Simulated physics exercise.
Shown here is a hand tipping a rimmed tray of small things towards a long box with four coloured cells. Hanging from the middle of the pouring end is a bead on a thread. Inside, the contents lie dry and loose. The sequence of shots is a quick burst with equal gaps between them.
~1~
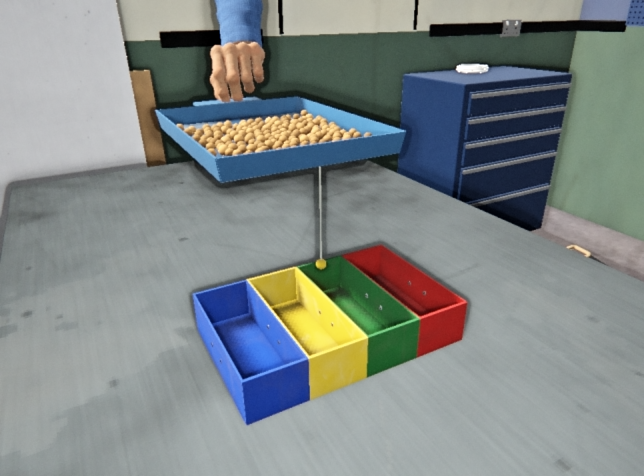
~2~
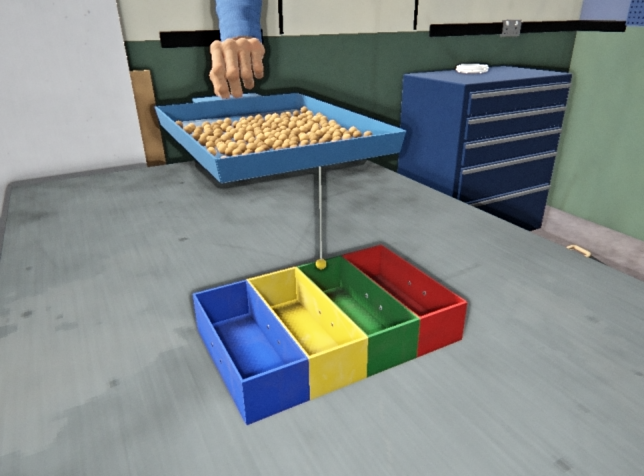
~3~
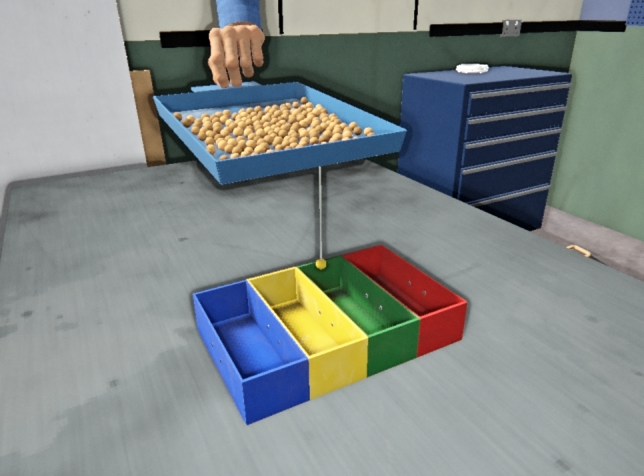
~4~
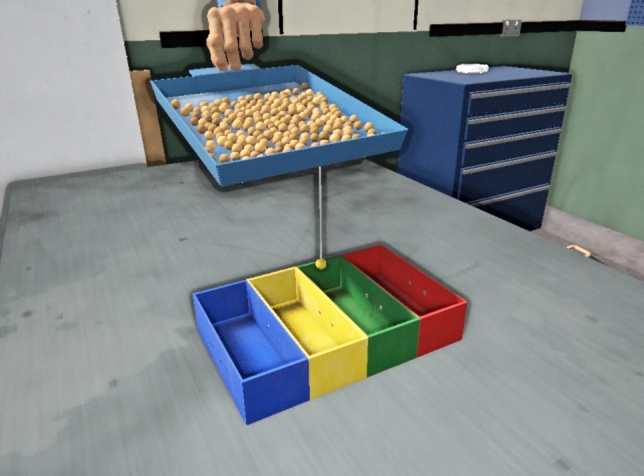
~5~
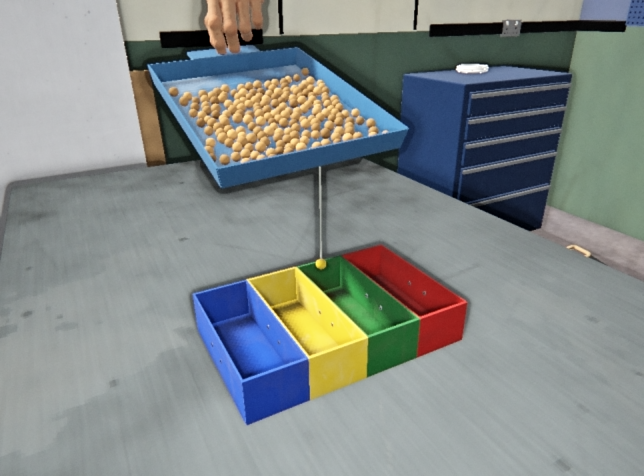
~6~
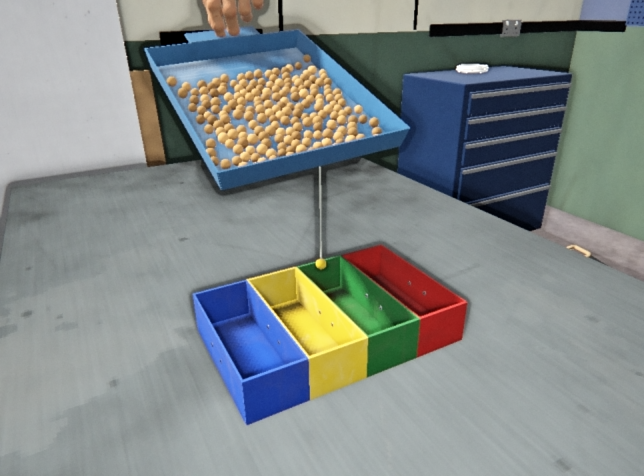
At first, a hand holds a blue rimmed tray of round wooden beads nearly level above a box with blue, yellow, green and red cells. The hand then raises the back of the tray, the pouring end dips gradually lower at its left corner, and the beads shift and spread inside.
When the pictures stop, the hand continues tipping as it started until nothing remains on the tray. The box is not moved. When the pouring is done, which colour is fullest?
Fullest: The blue cell.
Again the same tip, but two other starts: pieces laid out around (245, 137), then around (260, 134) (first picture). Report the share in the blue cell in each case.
Roughly 40 per cent, and 50 per cent.
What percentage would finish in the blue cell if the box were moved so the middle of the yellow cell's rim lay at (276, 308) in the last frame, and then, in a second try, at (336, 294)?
Trial 1: 30 percent; trial 2: 40 percent.
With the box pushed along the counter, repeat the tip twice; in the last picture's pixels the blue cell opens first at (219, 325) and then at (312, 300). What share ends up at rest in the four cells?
100 and 40 in a hundred, in turn.
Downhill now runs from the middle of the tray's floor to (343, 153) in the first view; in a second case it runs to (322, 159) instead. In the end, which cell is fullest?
The red one; red.
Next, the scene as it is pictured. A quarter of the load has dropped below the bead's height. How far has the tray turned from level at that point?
The angle is around 90°.
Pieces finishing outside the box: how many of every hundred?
Roughly 0 per cent.
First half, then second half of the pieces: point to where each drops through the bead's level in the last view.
Earlier half at (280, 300), later half at (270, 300).
Soon, tray tipped steeply; nearly all on the tray; a stray few falling or outside the box.
A while on, tray tipped right over; about a third on the tray; about a quarter in the blue cell; about a quarter in the yellow cell; a small part in the green cell; a stray few in the red cell; about a quarter falling or outside the box.
Towards the end, tray tipped past a quarter turn; about half in the blue cell; about a third in the yellow cell; a small part in the green cell; a stray few in the red cell; a small part falling or outside the box.
Finally, tray tipped past a quarter turn; about half in the blue cell; about a third in the yellow cell; a small part in the green cell; a stray few in the red cell; a small part outside the box.
